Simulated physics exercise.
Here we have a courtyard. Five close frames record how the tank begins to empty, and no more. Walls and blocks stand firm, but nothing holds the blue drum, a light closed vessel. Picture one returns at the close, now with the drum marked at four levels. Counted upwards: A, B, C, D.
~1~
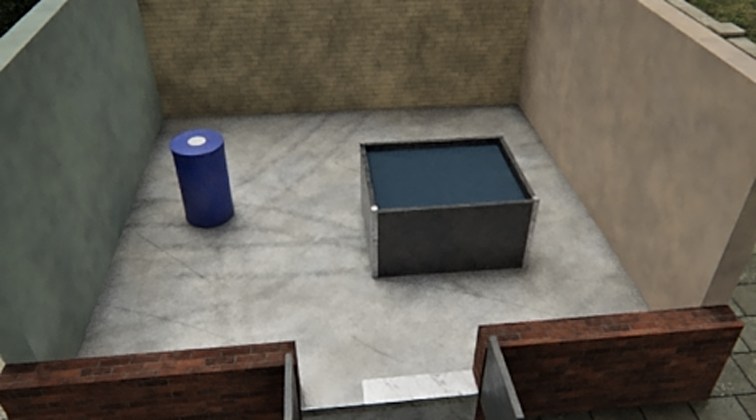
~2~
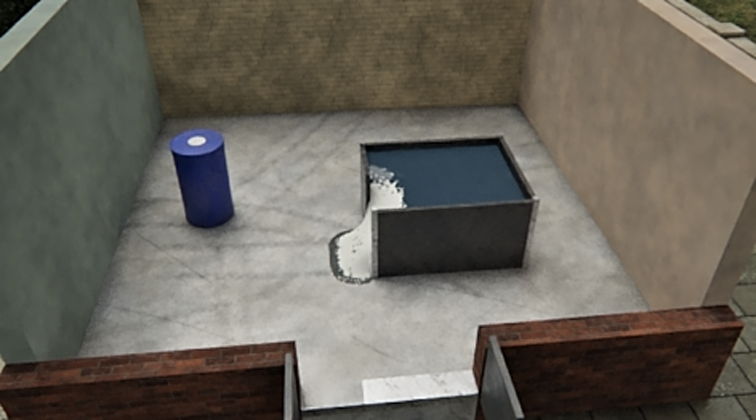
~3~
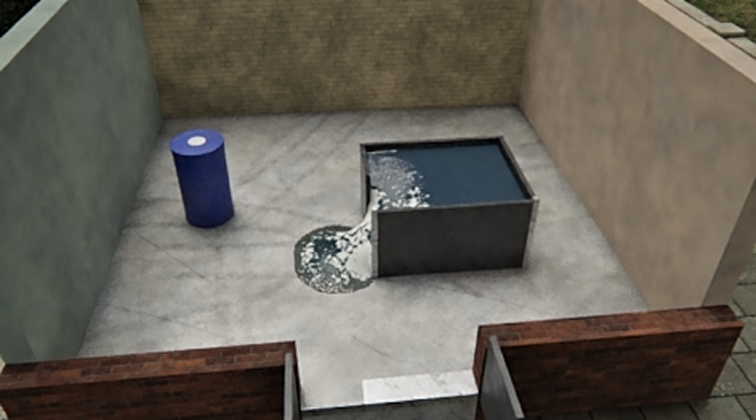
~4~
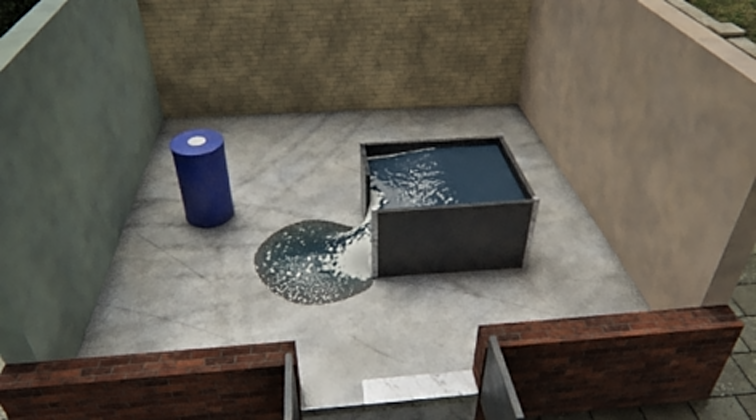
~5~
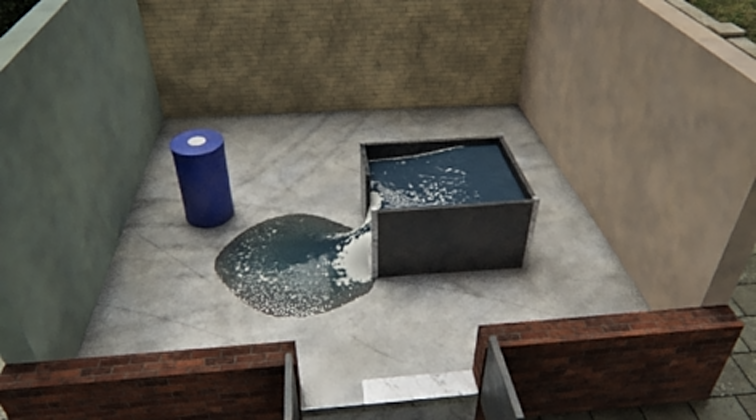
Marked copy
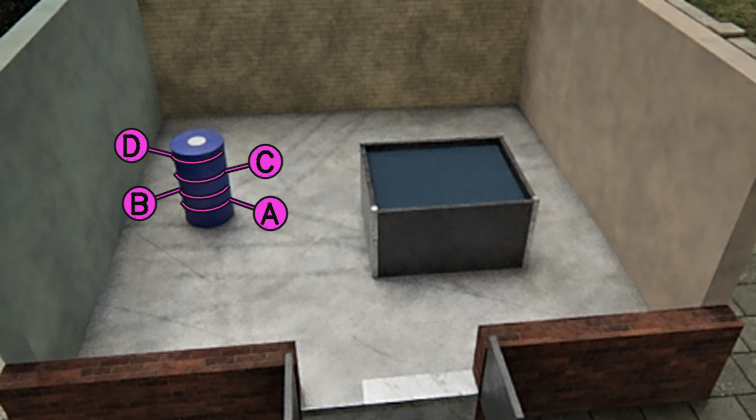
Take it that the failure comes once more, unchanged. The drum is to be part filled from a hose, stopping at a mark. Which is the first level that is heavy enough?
A.
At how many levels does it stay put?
All four.
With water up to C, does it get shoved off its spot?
No, not at all.
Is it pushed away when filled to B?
No.
In magenta, A at (204, 210); B at (201, 197); C at (198, 181); D at (194, 162); from the bottom up A, B, C, D.
With A, it does not move.
With B, it does not move.
With C, it does not move.
With D, it does not move.
